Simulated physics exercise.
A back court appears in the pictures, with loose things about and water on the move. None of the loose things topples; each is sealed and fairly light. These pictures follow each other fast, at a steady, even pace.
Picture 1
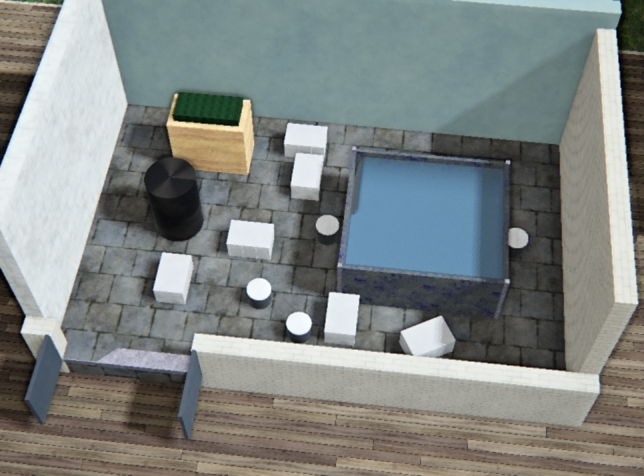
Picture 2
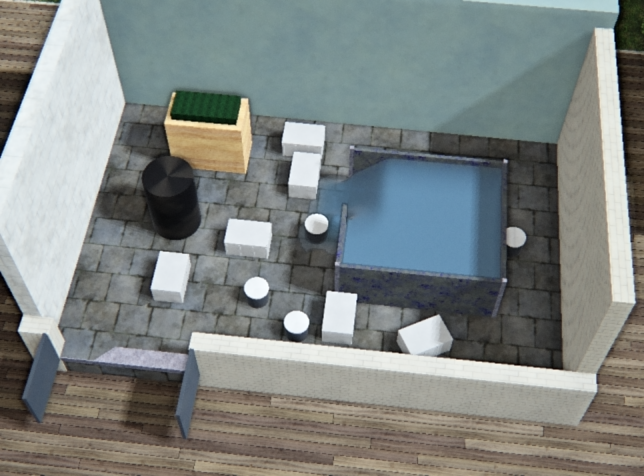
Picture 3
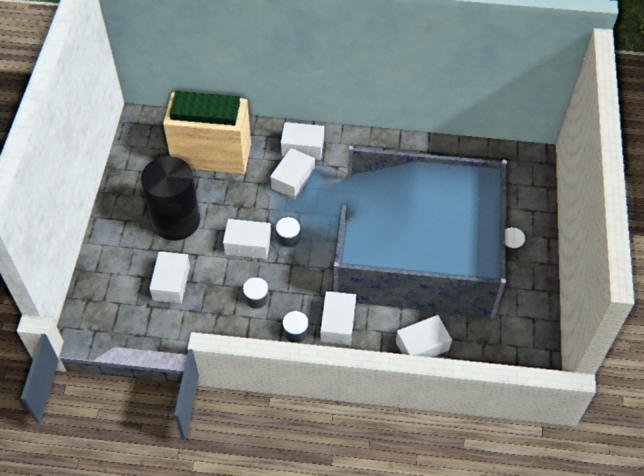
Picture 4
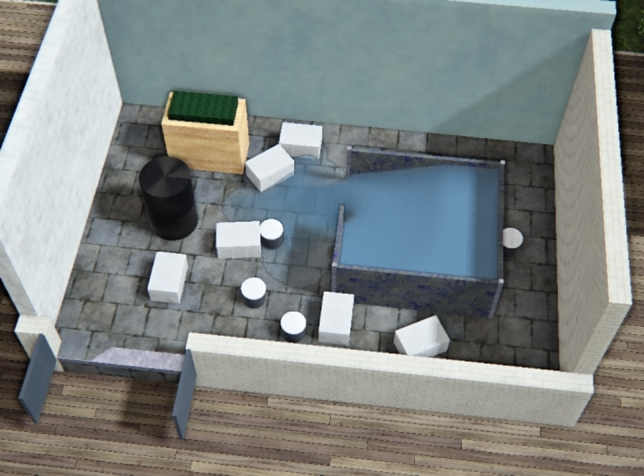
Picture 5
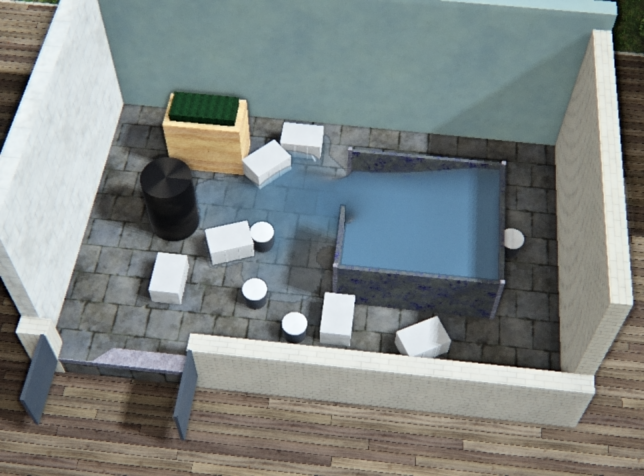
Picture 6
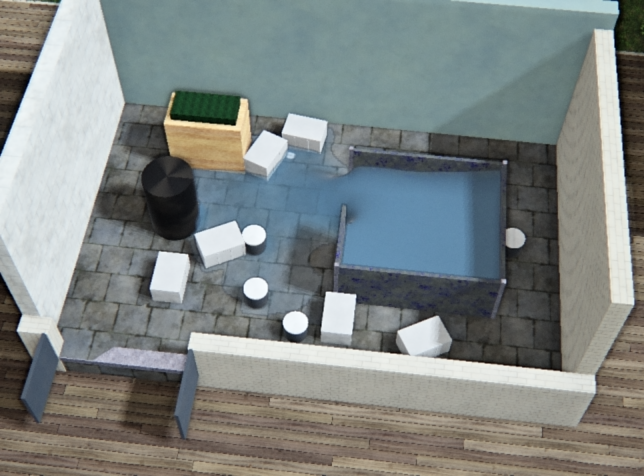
At the start, a walled court holds white blocks, small round pails and a raised pool of blue water. Water pours out through the pool's left side, pushing the nearest pail leftward, then turning a white crate beside it. The water spreads across the paving, and another block by the pail shifts and turns slightly.
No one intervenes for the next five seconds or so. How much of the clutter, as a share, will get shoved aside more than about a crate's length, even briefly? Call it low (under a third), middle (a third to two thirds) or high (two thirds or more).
Middle.
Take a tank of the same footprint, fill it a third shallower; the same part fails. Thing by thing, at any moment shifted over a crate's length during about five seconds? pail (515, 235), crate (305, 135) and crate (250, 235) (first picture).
Note, in sequence: Within that / past that mark / past that mark.
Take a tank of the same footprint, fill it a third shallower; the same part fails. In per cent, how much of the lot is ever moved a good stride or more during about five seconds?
I'd put it near 50 percent.
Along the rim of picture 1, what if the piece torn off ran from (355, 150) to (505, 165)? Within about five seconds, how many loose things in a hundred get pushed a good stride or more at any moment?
About 90 per cent.
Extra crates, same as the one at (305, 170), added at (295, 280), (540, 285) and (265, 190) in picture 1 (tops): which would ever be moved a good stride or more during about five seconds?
Item by item: Remains in place, remains in place, goes the distance.
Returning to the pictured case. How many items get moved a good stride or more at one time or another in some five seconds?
The figure is 5.
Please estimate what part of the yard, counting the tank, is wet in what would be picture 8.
40 per cent.
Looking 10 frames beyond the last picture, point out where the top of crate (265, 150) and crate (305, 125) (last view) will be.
At about (234, 108) and (357, 137).
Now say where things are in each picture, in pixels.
In the first picture, a pail at (327, 224), on the bottom; a crate at (307, 170), on the bottom; 0 of 10 have shifted.
In the second picture, a pail at (316, 223), on the bottom, close to its start; a crate at (305, 169), on the bottom; 1 of 10 have shifted.
In the third picture, a pail at (288, 227) rests on the ground, a stride from its start; a crate at (293, 167) rests on the ground, close to its start; 2 of 10 have shifted.
In the fourth picture, a pail at (271, 229), on the bottom, a stride from its start; a crate at (270, 162), on the bottom, a stride from its start; 3 of 10 have shifted.
In the fifth picture, a pail at (262, 232) rests on the ground, a stride from its start; a crate at (266, 158), on the bottom, a stride from its start; 3 of 10 have shifted.
In the sixth picture, a pail at (254, 235) rests on the ground, a stride from its start; a crate at (265, 149), afloat, a stride from its start; 4 of 10 have shifted.
A moment on, 3 of 10 are well off their spots; 1 afloat.
Next, 5 of 10 are well off their spots; 2 afloat.
Later, 5 of 10 are well off their spots; 1 afloat.
In the end, 5 of 10 are well off their spots, and 5 have been at some point; 2 afloat.
